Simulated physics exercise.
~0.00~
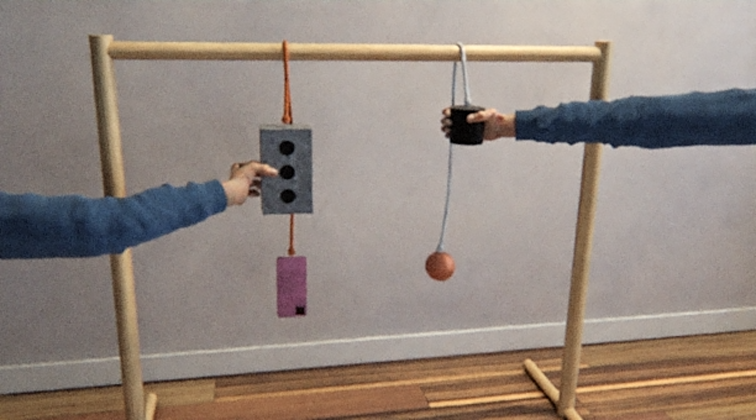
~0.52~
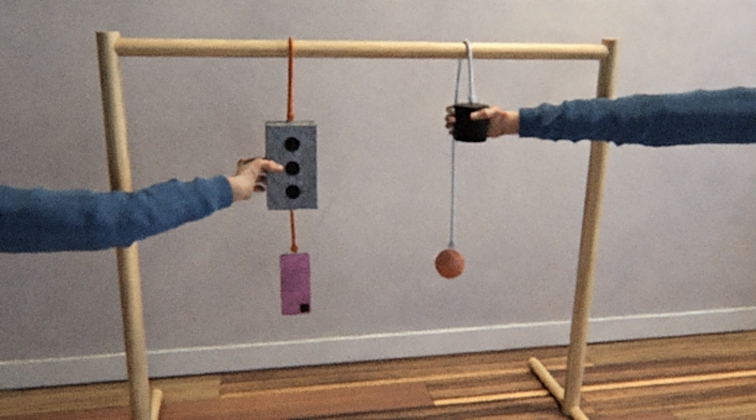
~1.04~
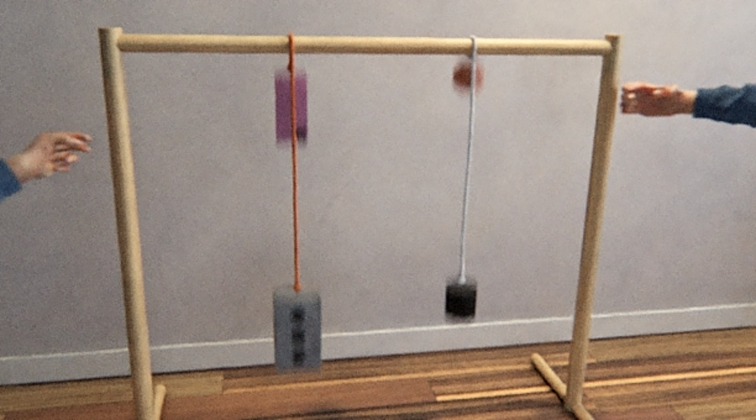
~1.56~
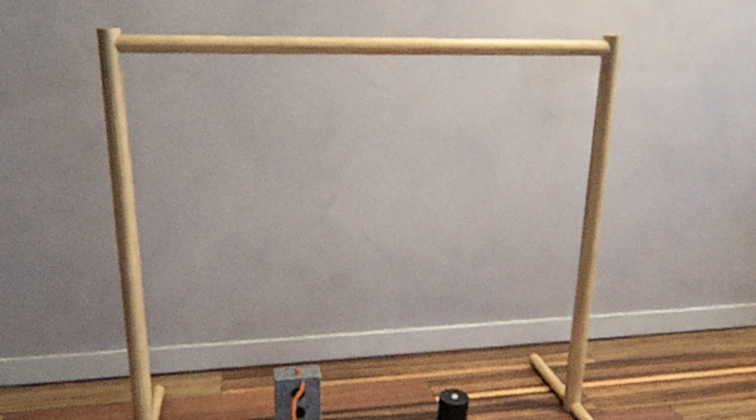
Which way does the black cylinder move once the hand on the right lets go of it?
The black cylinder moves down, ending up on the floor below the bar.
